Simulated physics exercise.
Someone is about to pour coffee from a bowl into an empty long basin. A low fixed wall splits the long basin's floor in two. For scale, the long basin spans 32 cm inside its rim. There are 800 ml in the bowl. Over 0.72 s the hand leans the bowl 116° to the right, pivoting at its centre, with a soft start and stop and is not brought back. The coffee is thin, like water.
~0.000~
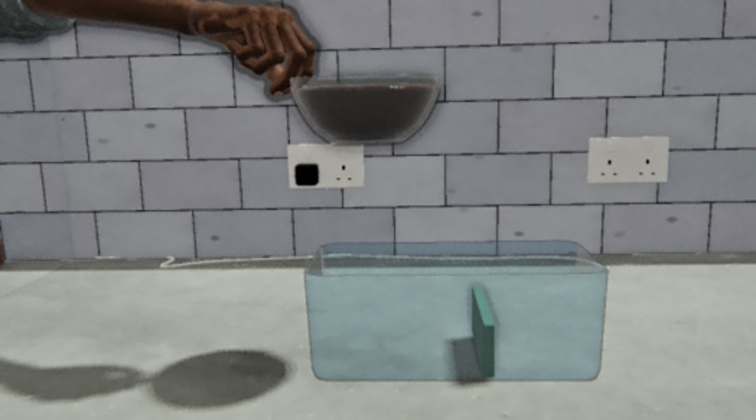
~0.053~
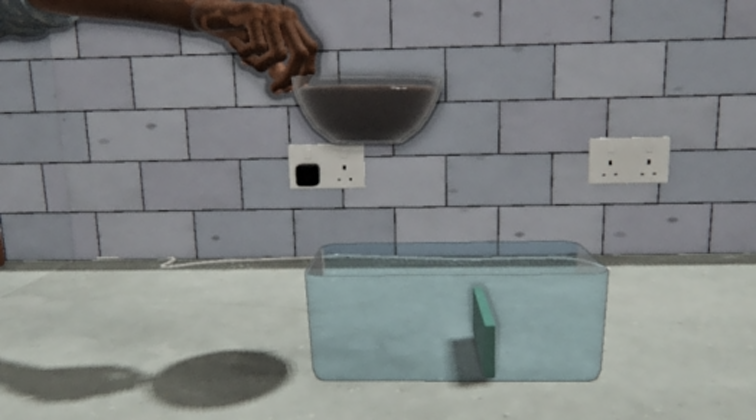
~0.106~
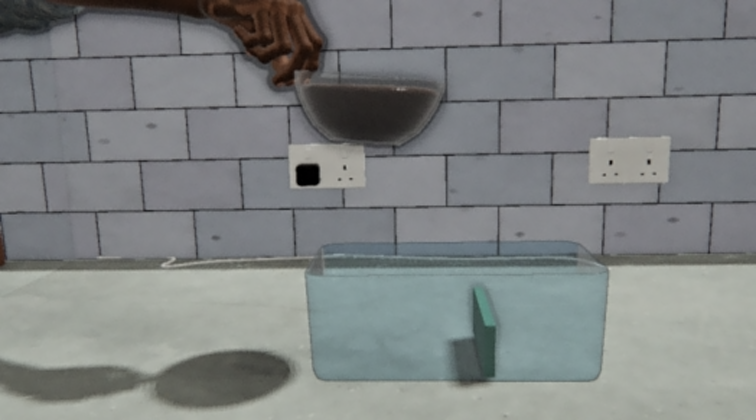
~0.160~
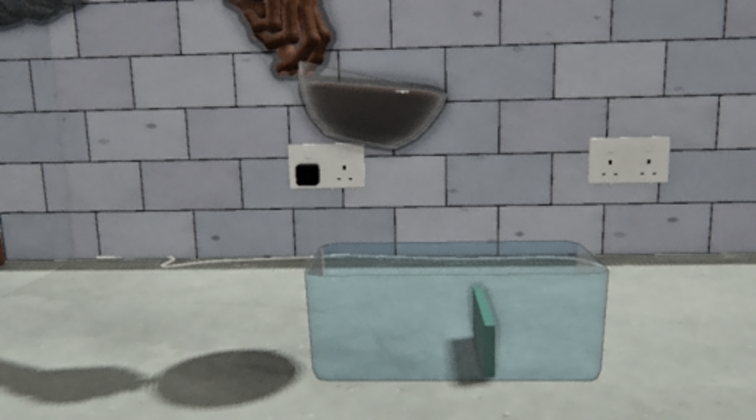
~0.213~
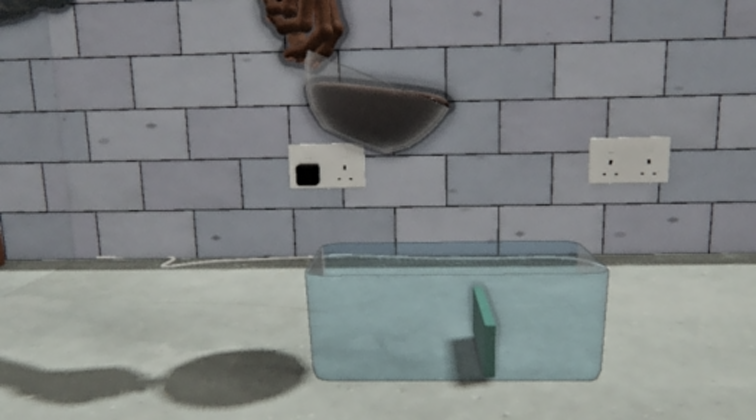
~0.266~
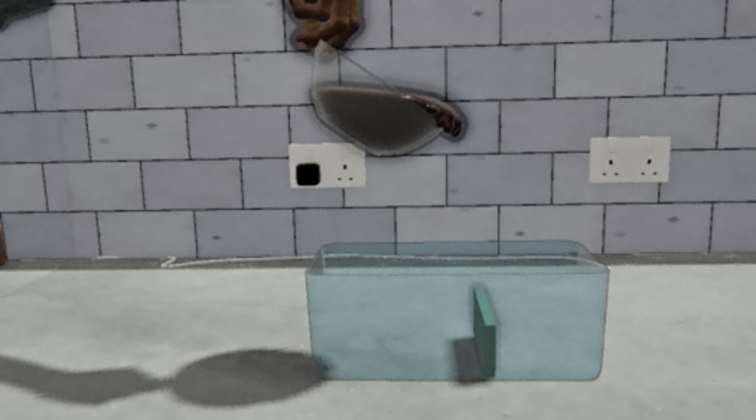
In this clip, a hand holds a clear bowl of dark liquid above a long, pale blue basin on a counter, then tilts it to the right until some liquid runs over the bowl's right edge.
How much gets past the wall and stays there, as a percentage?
About 51 per cent.
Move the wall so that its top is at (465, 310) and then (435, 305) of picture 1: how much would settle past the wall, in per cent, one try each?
In turn about 65 and 85 per cent.
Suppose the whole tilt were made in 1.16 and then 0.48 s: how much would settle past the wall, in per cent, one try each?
In turn about 70 and 35 per cent.
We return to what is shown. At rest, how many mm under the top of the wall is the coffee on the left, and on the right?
Some 46 mm on the left and 34 mm on the right.
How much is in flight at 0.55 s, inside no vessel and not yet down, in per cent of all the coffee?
Near 36 in a hundred.
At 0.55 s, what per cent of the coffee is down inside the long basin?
Some 60 per cent.
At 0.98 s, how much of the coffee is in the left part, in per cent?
About 46 per cent.
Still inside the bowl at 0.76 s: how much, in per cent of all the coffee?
Near 0 in a hundred.
By 0.55 s the tilt is 101° and 4 per cent is still to pour, 10 is left of the wall and 51 right of it.
By 0.76 s the tilt is 116° and 0 per cent is still to pour, 40 is left of the wall and 44 right of it.
By 0.98 s the tilt is 116° and 0 per cent is still to pour, 45 is left of the wall and 51 right of it.
By 1.22 s the tilt is 116° and 0 per cent is still to pour, 45 is left of the wall and 51 right of it.
At rest 45 per cent lies left of the wall, 51 right of it and 4 outside.
